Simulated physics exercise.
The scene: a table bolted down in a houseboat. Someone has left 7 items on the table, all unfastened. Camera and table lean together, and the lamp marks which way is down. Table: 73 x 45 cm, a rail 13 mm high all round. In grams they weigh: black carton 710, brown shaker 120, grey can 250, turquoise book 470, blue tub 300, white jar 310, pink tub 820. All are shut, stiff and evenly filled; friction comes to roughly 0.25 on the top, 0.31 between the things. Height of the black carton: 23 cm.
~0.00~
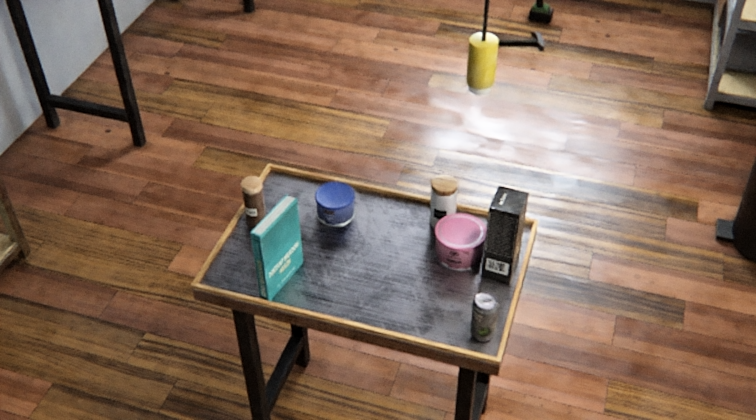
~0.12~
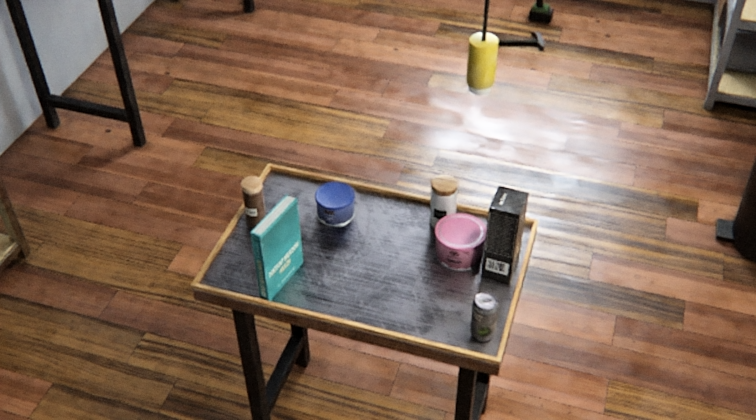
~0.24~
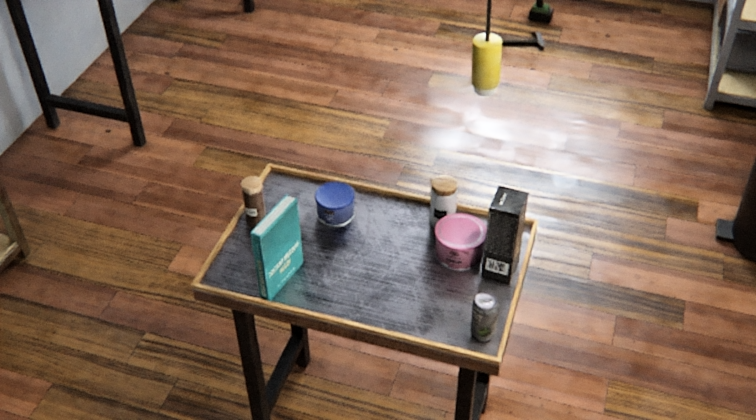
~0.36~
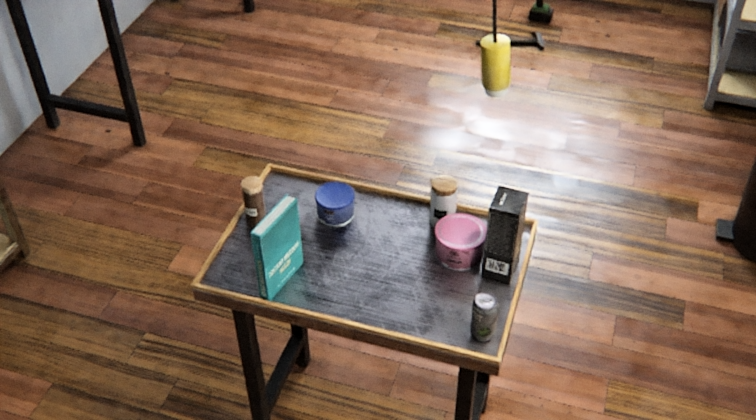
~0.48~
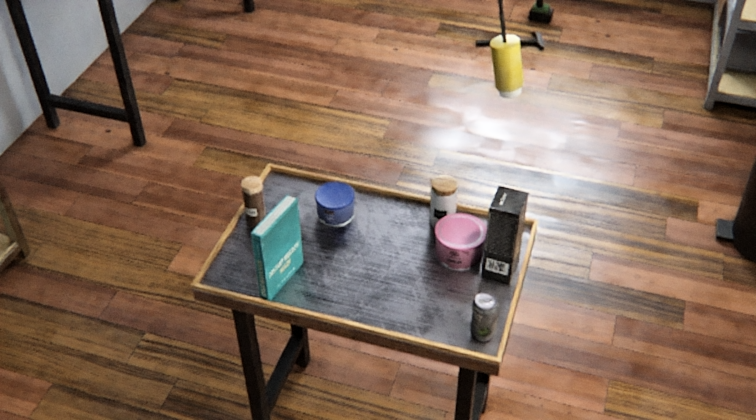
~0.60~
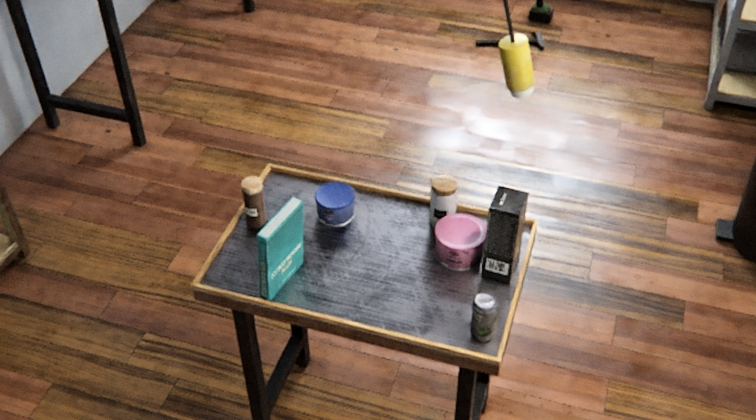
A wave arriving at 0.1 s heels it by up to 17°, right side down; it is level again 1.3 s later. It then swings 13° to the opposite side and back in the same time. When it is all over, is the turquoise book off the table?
The turquoise book remains on top.
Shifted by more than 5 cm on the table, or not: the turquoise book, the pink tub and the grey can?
The turquoise book leaves its spot; the pink tub holds its spot; the grey can holds its spot.
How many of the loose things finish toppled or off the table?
In all, 1.
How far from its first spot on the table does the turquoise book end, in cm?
About 34 cm.
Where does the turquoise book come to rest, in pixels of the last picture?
Around (414, 304).
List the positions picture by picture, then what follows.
The first frame shows boat level; turquoise book (278, 248); black carton (504, 236).
The second frame shows boat level; grey can (484, 317); blue tub (335, 204).
The third frame shows heel 2°, right side down; white jar (443, 203); pink tub (460, 242).
The fourth frame shows heel 6°, right side down; black carton (504, 236); brown shaker (254, 202).
The fifth frame shows heel 11°, right side down; grey can (484, 317); blue tub (335, 204).
The sixth frame shows heel 15°, right side down; turquoise book (281, 249) tipped 5° against what carries it; white jar (443, 203).
Around 0.90 s, heel 15°, right side down; turquoise book on its side near (338, 295); black carton shifted 2 cm; grey can shifted 2 cm.
Around 1.00 s, heel 12°, right side down; turquoise book on its side near (362, 298); brown shaker shifted 3 cm; white jar shifted 3 cm.
Finally (3.2 s), on their side or leaning hard on the table, turquoise book; the other 6 still in place (within 5 cm). In the last view, turquoise book near (414, 304).
